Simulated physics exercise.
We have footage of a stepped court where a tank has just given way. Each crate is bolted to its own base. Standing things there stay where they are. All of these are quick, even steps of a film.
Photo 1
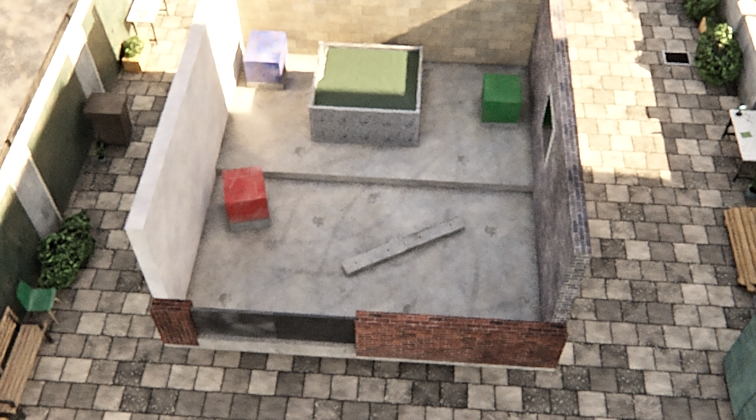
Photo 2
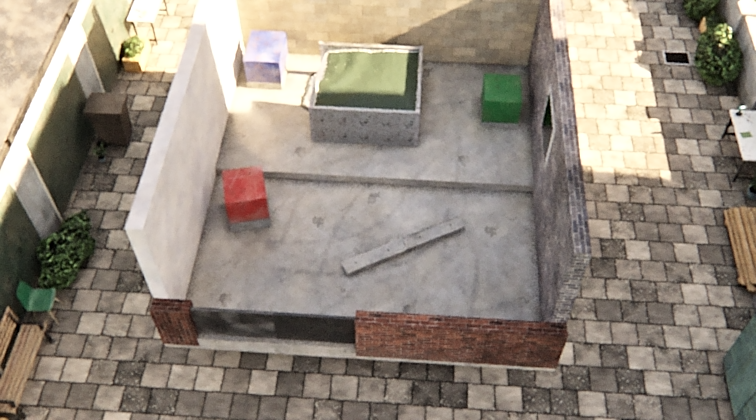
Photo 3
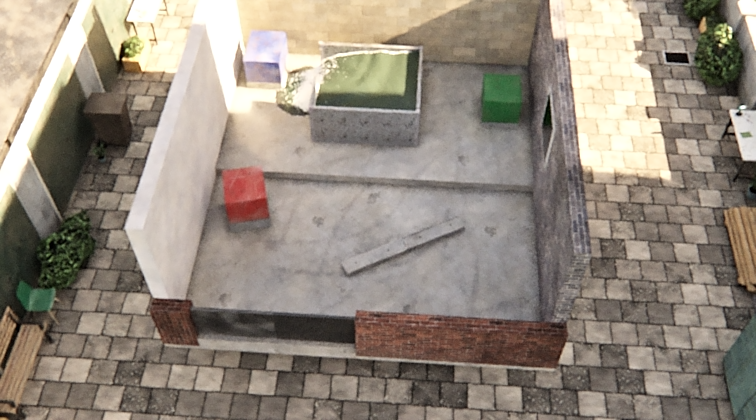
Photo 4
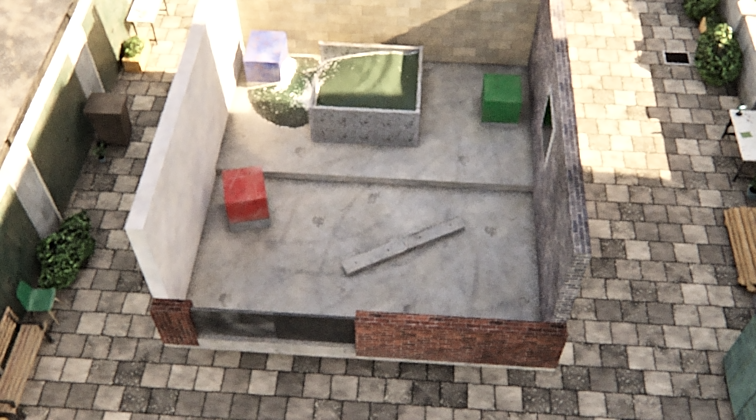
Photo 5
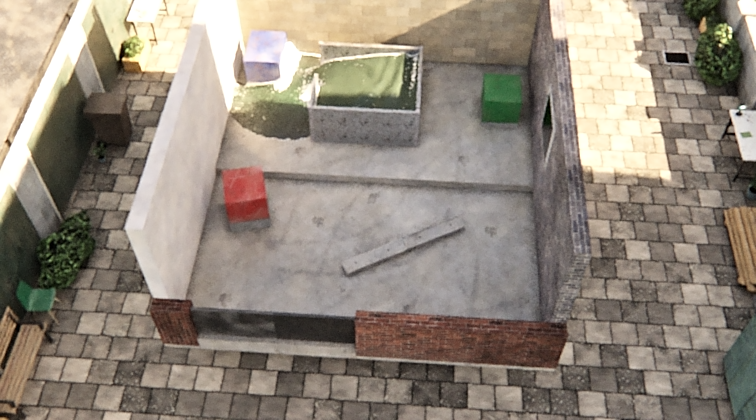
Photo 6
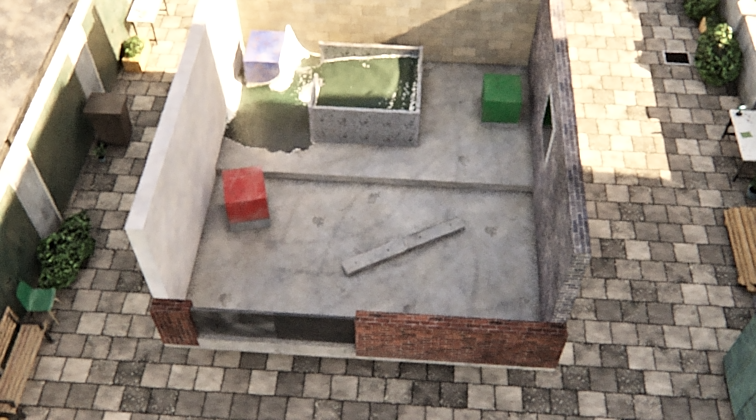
At first, green water lies still in a raised open tank at the back of a walled court holding red, green and pale violet blocks. Then it pours out over the tank's left side, splashes onto the upper floor, and spreads left and forward in a widening pool around the violet block.
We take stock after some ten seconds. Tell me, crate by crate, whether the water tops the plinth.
Red crate: Yes, it does. Green crate: Yes, it does. Blue crate: Yes, it does.
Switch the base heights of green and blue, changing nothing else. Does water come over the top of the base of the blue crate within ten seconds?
Blue: Drenched.
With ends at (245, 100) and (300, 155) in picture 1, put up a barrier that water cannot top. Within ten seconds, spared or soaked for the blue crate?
As I see it, the blue one gets reached.
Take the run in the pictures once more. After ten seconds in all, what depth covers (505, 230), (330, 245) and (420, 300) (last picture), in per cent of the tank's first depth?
First spot 18 %, second 10 %, third 14 %.
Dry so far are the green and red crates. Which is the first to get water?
First to get wet: The crate marked red.
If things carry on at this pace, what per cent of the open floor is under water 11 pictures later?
I reckon 30 per cent or so.
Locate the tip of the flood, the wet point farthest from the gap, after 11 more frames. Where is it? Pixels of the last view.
At roughly (180, 324).
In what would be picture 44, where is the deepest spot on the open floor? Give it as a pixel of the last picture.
Roughly at pixel (252, 194).
A moment on, water covers 15 % of the floor; the red crate water round its plinth, the green crate not reached, the blue crate water round its plinth.
Next, water covers 30 % of the floor; the red crate water round its plinth, the green crate water round its plinth, the blue crate water round its plinth.
Then, water covers 50 % of the floor; the red crate water round its plinth, the green crate water round its plinth, the blue crate water round its plinth.
Later, water covers 85 % of the floor; the red crate water round its plinth, the green crate water round its plinth, the blue crate water round its plinth.
In the end, water covers 90 % of the floor; the red crate was topped, the green crate was topped, the blue crate was topped.
